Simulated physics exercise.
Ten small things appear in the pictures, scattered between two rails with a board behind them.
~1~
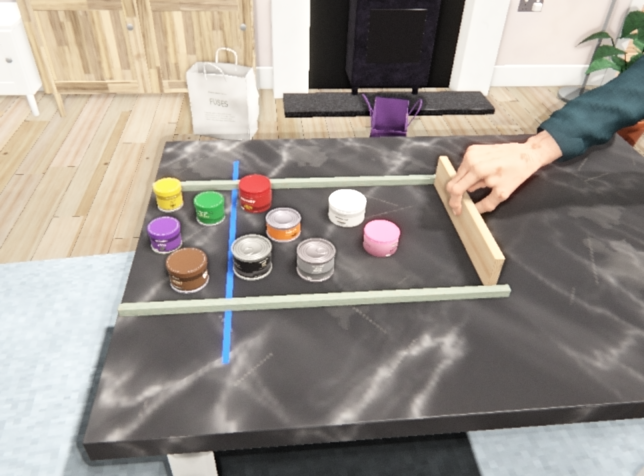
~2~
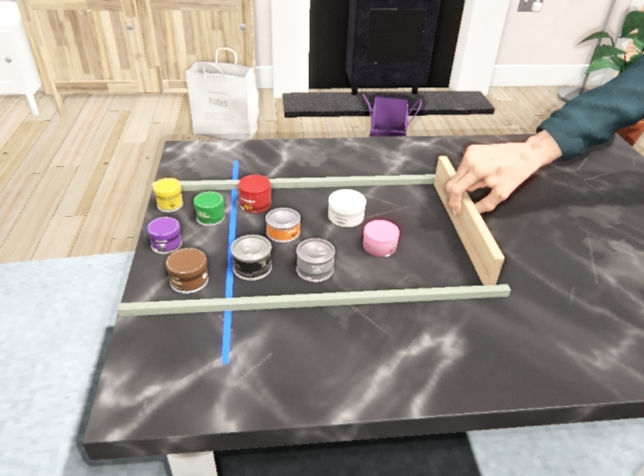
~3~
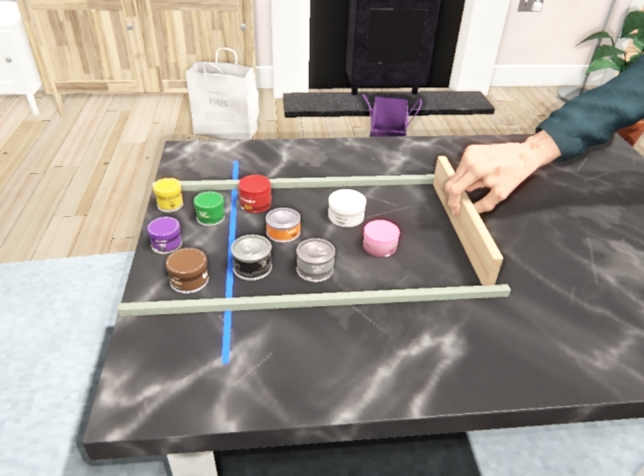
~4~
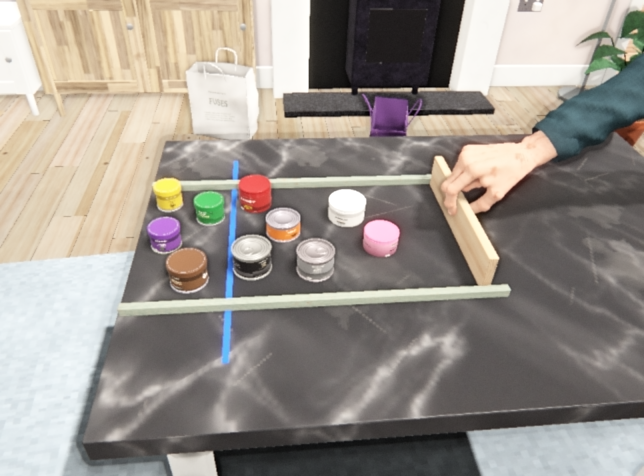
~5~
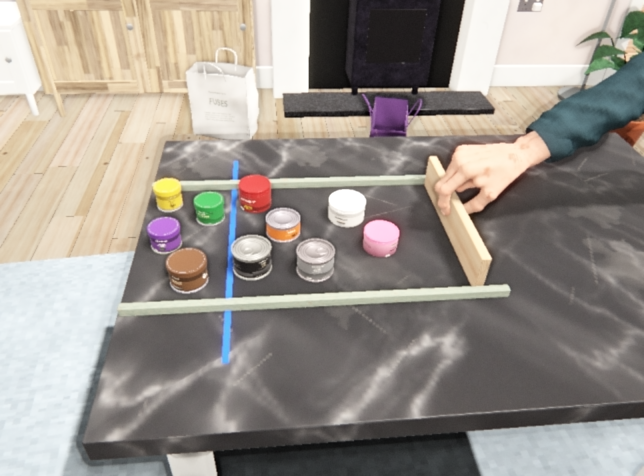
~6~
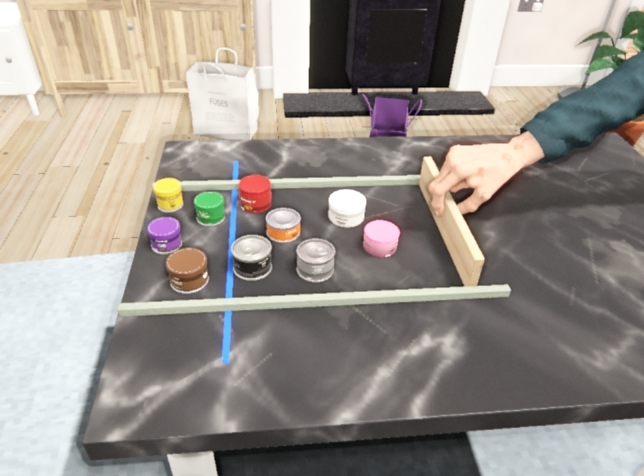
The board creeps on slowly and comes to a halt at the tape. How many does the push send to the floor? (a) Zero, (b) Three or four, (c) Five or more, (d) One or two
Zero.
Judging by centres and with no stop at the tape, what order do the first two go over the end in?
Purple tin and then green tin.
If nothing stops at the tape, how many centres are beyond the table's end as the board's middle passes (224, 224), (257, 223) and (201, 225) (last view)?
Respectively 0, 0 and 1.
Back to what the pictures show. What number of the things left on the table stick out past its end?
The figure is 0.
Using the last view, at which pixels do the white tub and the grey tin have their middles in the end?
Near (215, 211) and (211, 268).
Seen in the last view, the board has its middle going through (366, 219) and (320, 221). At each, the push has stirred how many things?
Respectively 2 and 4.
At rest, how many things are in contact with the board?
I count 4 of them.
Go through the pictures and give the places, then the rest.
The first picture shows yellow tin (169, 196); purple tin (165, 236); brown pot (188, 271); board (464, 216); tape (232, 239).
The second picture shows purple tin (165, 236); grey tin (316, 260).
The third picture shows brown pot (188, 271); pink tub (381, 239).
The fourth picture shows yellow tin (169, 195); green tin (210, 209).
The fifth picture shows purple tin (165, 236); orange pot (283, 225).
The sixth picture shows yellow tin (169, 195); purple tin (165, 236); brown pot (188, 271); board (447, 216); tape (232, 239).
Soon after, none off yet; yellow tin at rest near (169, 195); purple tin at rest near (165, 236); brown pot at rest near (188, 271).
After that, none off yet; yellow tin at rest near (169, 195); purple tin at rest near (165, 236); brown pot moving near (184, 272).
In the end, the number that fall off is zero.
